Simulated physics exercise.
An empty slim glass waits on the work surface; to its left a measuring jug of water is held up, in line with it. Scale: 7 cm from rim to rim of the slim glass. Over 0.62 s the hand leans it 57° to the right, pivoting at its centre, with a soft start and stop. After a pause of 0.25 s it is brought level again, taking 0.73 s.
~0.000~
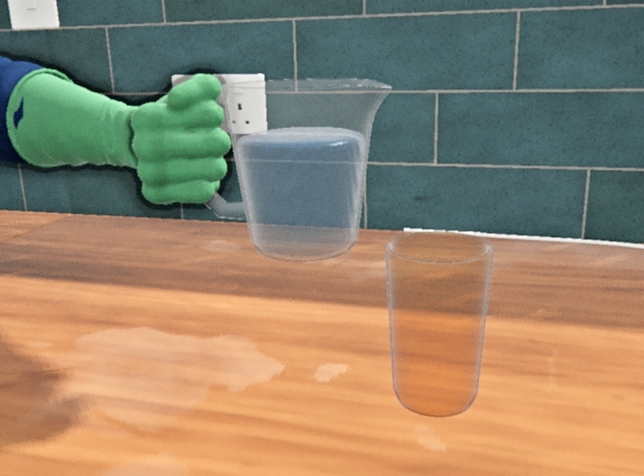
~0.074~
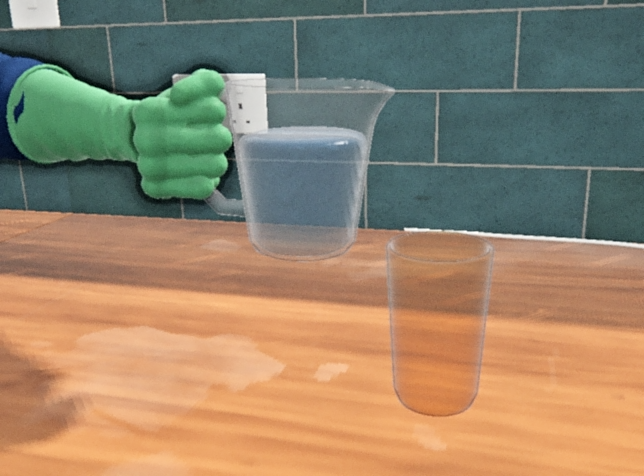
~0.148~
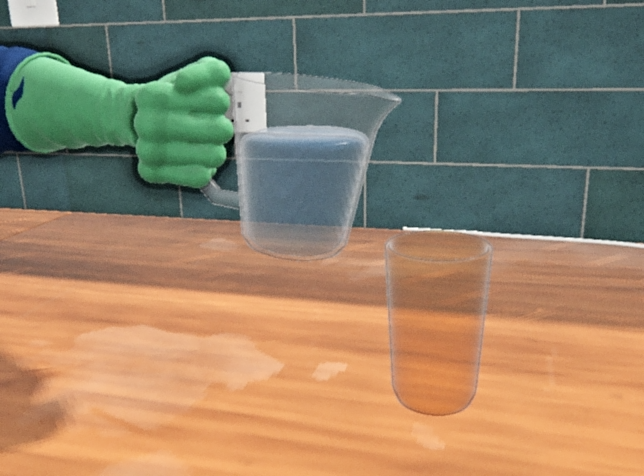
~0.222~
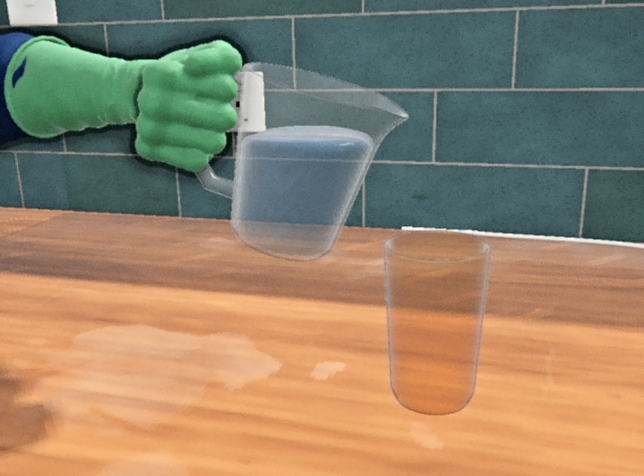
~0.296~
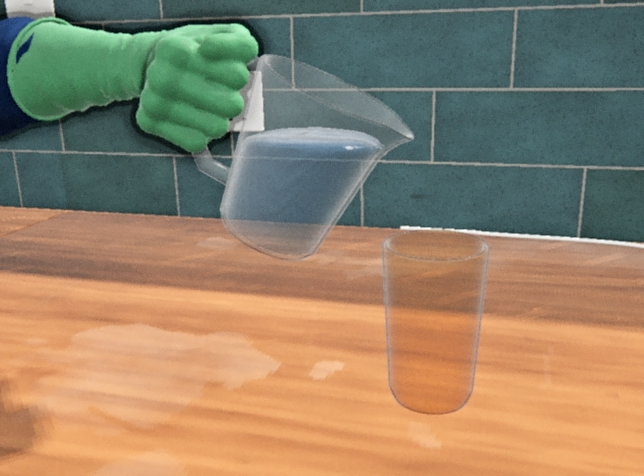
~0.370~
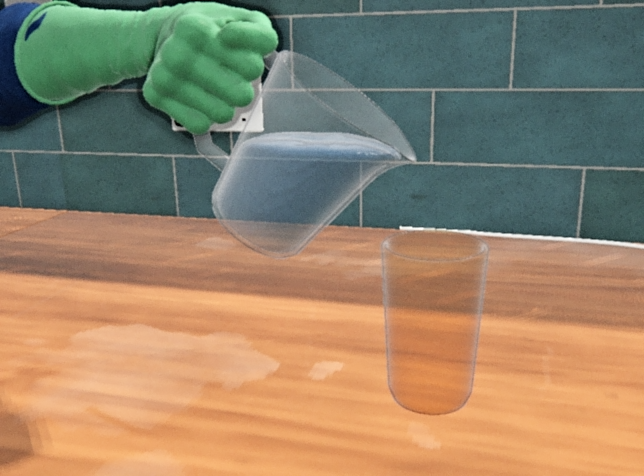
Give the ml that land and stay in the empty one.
Close to 150 ml.
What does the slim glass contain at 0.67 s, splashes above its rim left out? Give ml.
Close to 40 ml.
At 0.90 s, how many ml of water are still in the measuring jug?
Some 310 ml.
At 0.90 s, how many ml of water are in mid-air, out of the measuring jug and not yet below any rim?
Close to 15 ml.
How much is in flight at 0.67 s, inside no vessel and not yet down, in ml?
About 25 ml.
Then, 0.67 s in, the tilt is 57° and the slim glass has 45 ml, the measuring jug 360 ml, and 0 ml is on the work surface.
Then, 0.90 s in, the tilt is 57° and the slim glass has 110 ml, the measuring jug 305 ml, and 0 ml is on the work surface.
Then, 1.13 s in, the tilt is 41° and the slim glass has 140 ml, the measuring jug 285 ml, and 0 ml is on the work surface.
Then, 1.38 s in, the tilt is 12° and the slim glass has 145 ml, the measuring jug 285 ml, and 0 ml is on the work surface.
Finally, the slim glass has 145 ml, the measuring jug 285 ml, and 0 ml is on the work surface.
